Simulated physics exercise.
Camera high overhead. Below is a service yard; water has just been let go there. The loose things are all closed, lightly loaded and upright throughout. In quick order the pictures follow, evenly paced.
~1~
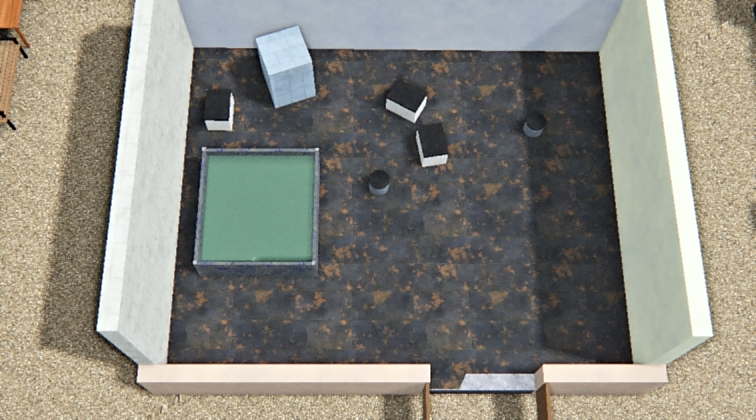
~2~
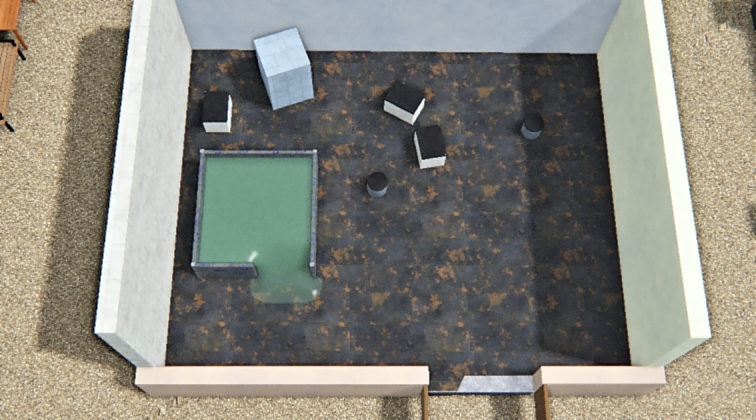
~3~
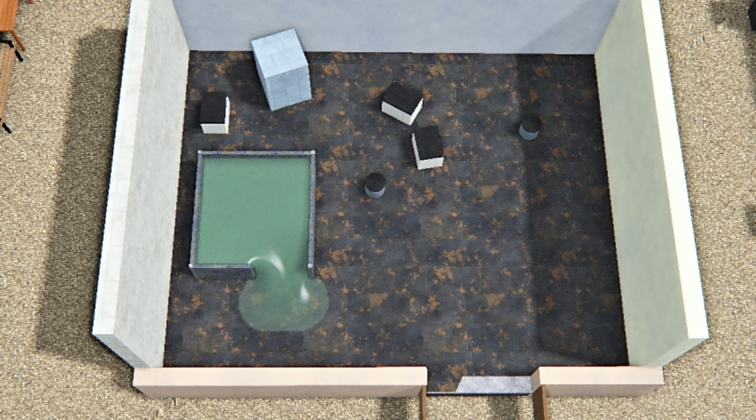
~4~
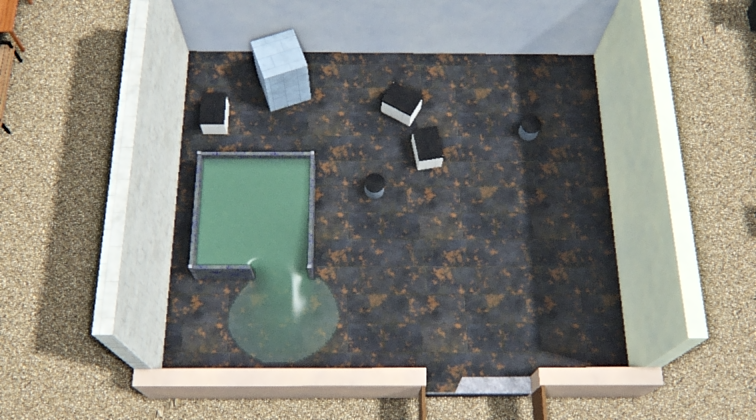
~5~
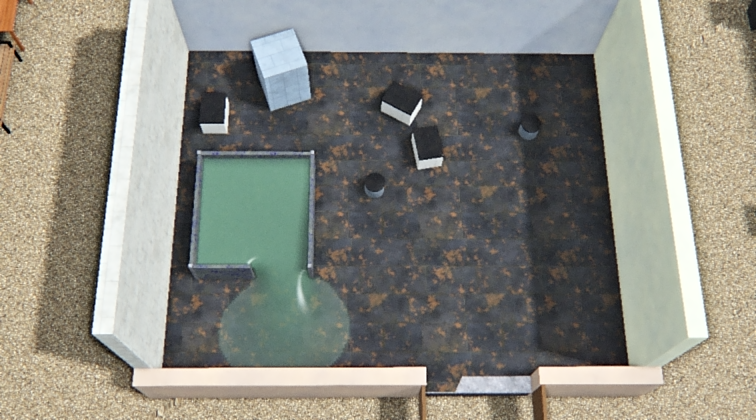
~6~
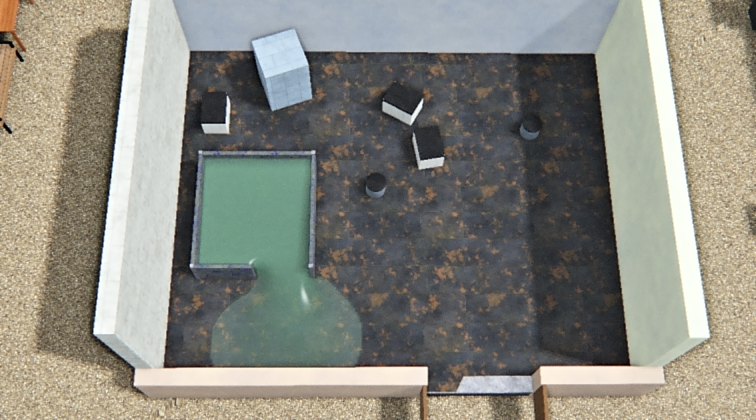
The footage shows a walled yard from above, where green water pours through a gap in the near side of a square tank and spreads across the dark floor in a widening rounded pool, while the scattered boxes and cylinders stay still.
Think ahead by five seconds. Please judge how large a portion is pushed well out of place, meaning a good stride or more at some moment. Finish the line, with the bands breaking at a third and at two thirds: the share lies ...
The share lies below a third.
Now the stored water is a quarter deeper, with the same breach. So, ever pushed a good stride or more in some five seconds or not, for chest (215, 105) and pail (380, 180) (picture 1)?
In turn: Yes, no.
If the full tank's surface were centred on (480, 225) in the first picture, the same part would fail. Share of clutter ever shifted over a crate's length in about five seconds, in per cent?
I'd estimate around 0 percent.
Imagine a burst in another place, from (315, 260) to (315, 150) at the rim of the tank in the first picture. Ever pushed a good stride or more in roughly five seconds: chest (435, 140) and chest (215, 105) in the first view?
Going one by one, the first made the full stretch and the second stopped short.
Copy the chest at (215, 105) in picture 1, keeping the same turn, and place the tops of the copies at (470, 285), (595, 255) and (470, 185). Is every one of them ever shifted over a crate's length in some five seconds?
So, in order, the copies go a long way, a long way, nowhere much.
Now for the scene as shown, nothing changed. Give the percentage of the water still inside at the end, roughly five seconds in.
I'd estimate some 96 percent of the water stays.
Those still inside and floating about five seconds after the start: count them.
By my tally, 0.
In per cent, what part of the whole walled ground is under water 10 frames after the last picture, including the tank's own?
25 per cent or so.
A moment on, 0 of 5 are well off their spots; 0 afloat.
Next, 0 of 5 are well off their spots; 0 afloat.
Later, 0 of 5 are well off their spots; 0 afloat.
In the end, 0 of 5 are well off their spots, and 0 have been at some point; 0 afloat.
